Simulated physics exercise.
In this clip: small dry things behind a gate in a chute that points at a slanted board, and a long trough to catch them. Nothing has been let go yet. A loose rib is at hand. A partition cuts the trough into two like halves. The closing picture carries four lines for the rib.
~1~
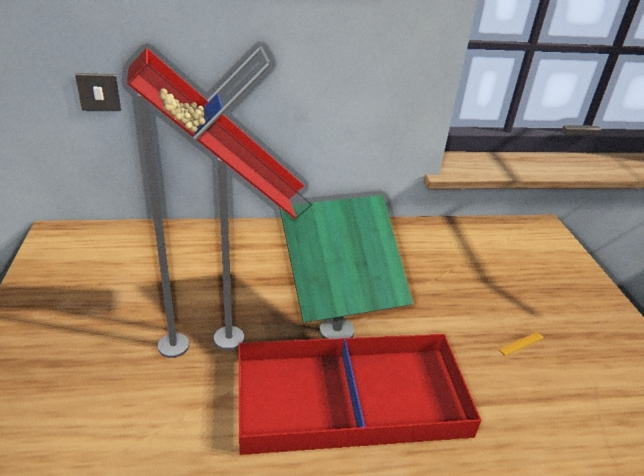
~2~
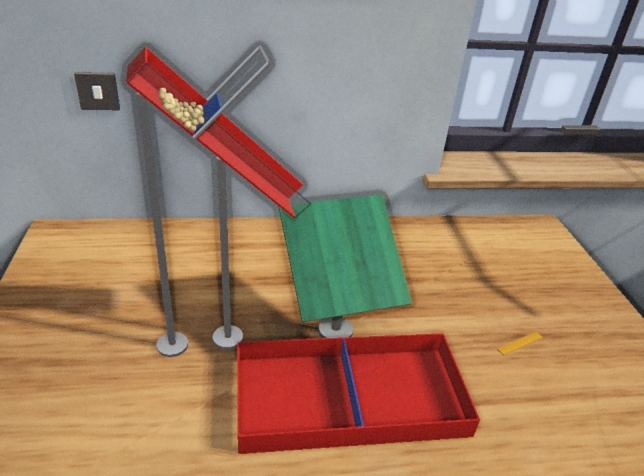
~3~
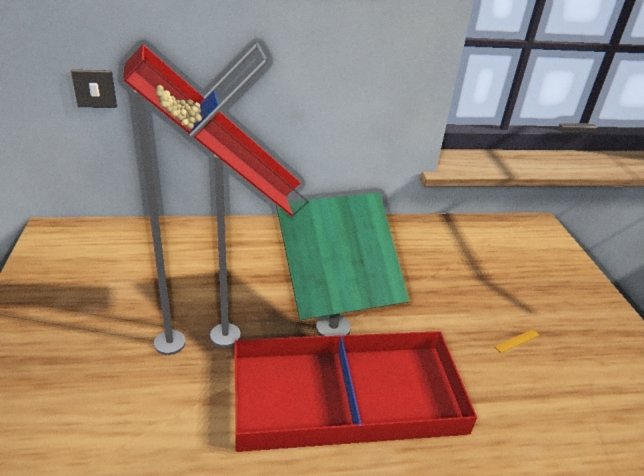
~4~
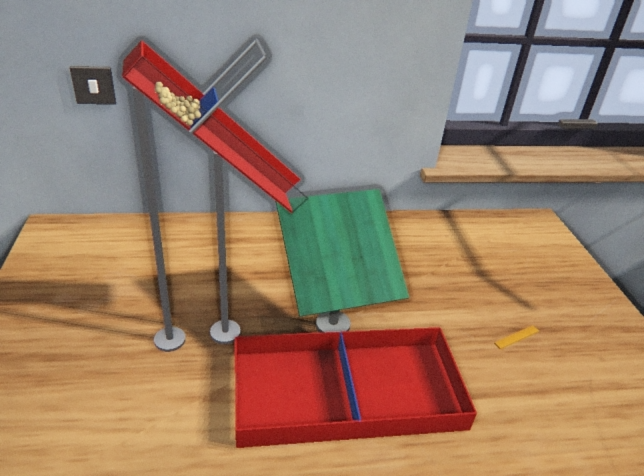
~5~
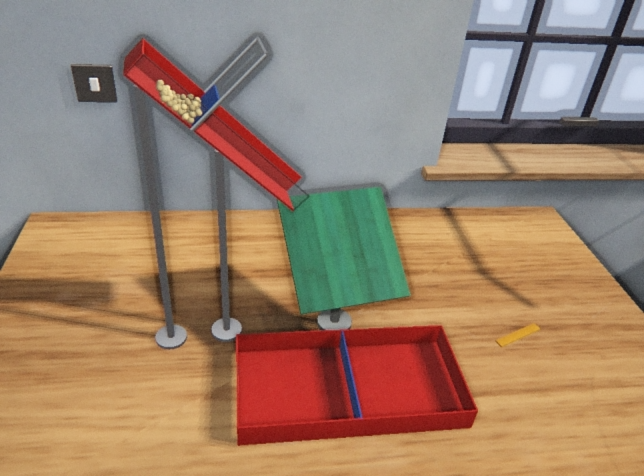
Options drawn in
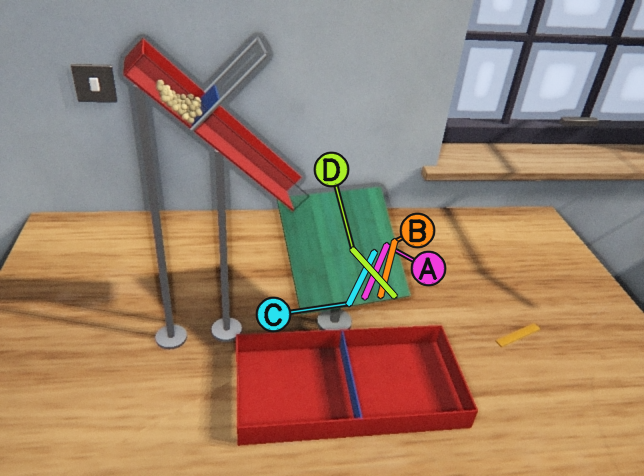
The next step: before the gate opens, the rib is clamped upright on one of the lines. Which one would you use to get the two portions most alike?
Use line A.
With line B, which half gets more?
Right.
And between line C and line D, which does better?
C it is.
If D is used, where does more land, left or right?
The right half.
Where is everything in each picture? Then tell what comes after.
In the first frame, load behind the gate (187, 112), soya beans; lip of the chute (292, 209), sloping fairly steeply.
In the second frame, middle of the board (345, 254), tilted fairly steeply; middle of its low edge (359, 312); of its high edge (332, 200).
In the third frame, front corners of the trough (236, 434) and (477, 417); front end of its middle wall (361, 425); gate still shut (213, 102).
In the fourth frame, middle of the load (182, 105); lip (288, 203).
In the fifth frame, middle of the load (184, 103); lip (290, 201).
On the marked copy, line A from (386, 245) to (364, 296); line B from (394, 241) to (380, 295); line C from (374, 252) to (349, 303); line D from (352, 249) to (394, 295).
With A, of what is caught, roughly half in the left half, roughly half in the right.
With B, of what is caught, just a few in the left half, almost all in the right.
With C, of what is caught, the larger part in the left half, roughly a quarter in the right.
With D, of what is caught, about a tenth in the left half, almost all in the right.
